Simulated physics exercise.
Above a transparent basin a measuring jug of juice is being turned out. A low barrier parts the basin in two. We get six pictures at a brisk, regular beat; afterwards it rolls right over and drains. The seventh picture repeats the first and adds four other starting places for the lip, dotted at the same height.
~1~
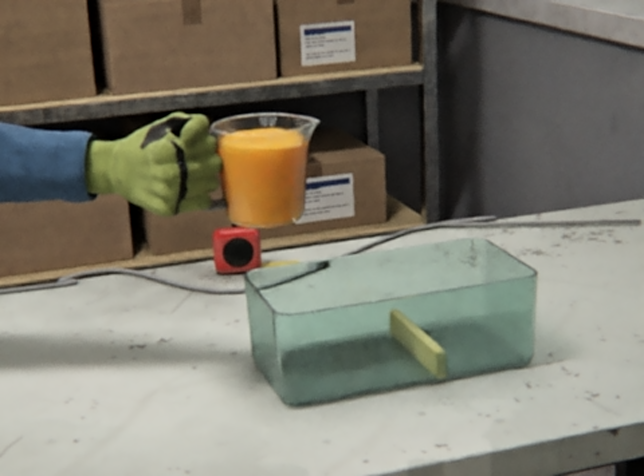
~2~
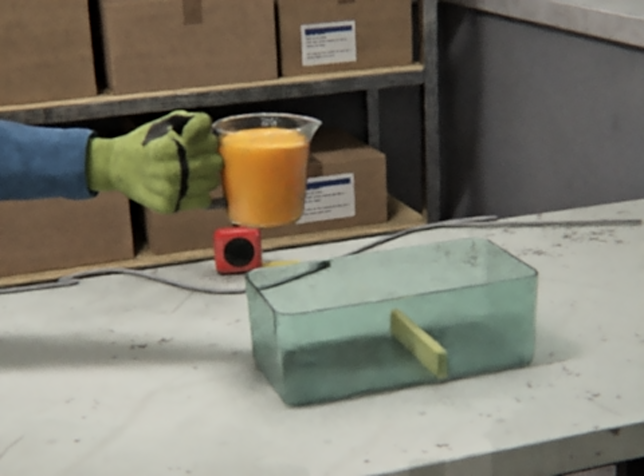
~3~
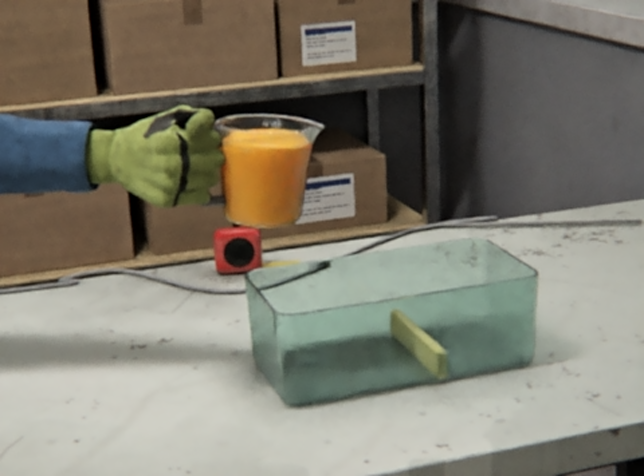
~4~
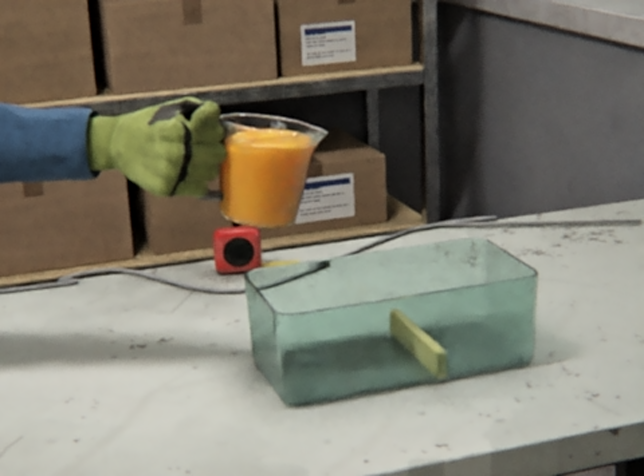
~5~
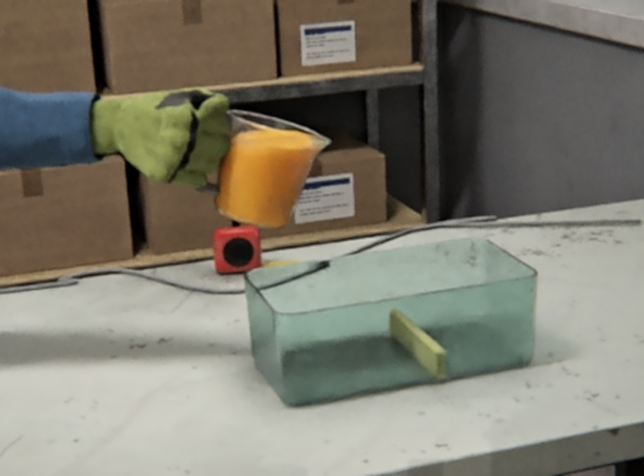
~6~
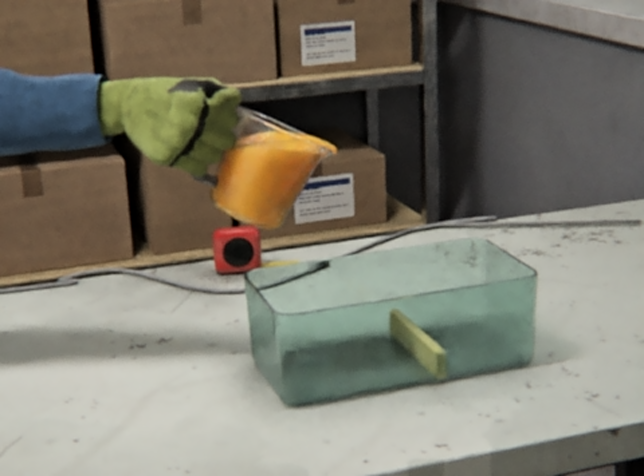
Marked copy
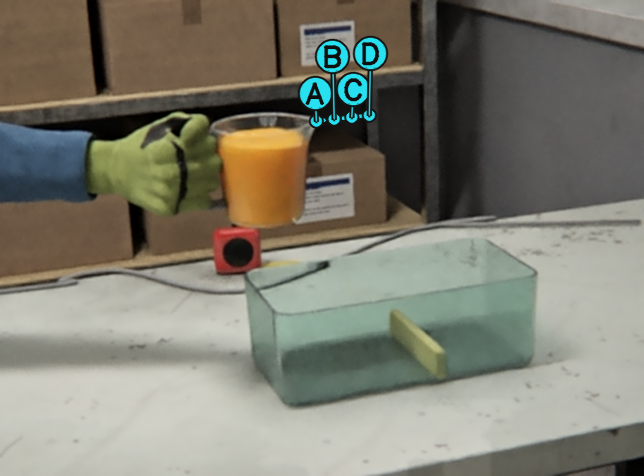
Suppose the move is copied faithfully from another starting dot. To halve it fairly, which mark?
The answer is dot C.
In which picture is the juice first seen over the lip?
In picture 6.
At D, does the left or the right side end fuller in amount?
The right side.
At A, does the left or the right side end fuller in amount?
More ends on the left.
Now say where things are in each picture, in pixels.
The first picture shows upright, lip at (317, 121); basin from (281, 406) to (532, 361); top of the wall at (416, 329); nothing has left yet.
The second picture shows upright, lip at (319, 122); nothing has left yet.
The third picture shows tipped about 5°, lip at (322, 125); nothing has left yet.
The fourth picture shows tipped about 11°, lip at (325, 131); nothing has left yet.
The fifth picture shows tipped about 19°, lip at (329, 140); nothing has left yet.
The sixth picture shows tipped about 28°, lip at (332, 151); juice is over the lip, down to (332, 151).
In cyan, A at (316, 121); B at (334, 119); C at (351, 117); D at (369, 115).
If A is chosen, about 89 % ends left of the wall and 8 % right of it; 3 % is lost outside.
If B is chosen, about 82 % ends left of the wall and 15 % right of it; 3 % is lost outside.
If C is chosen, about 48 % ends left of the wall and 51 % right of it.
If D is chosen, about 20 % ends left of the wall and 79 % right of it.
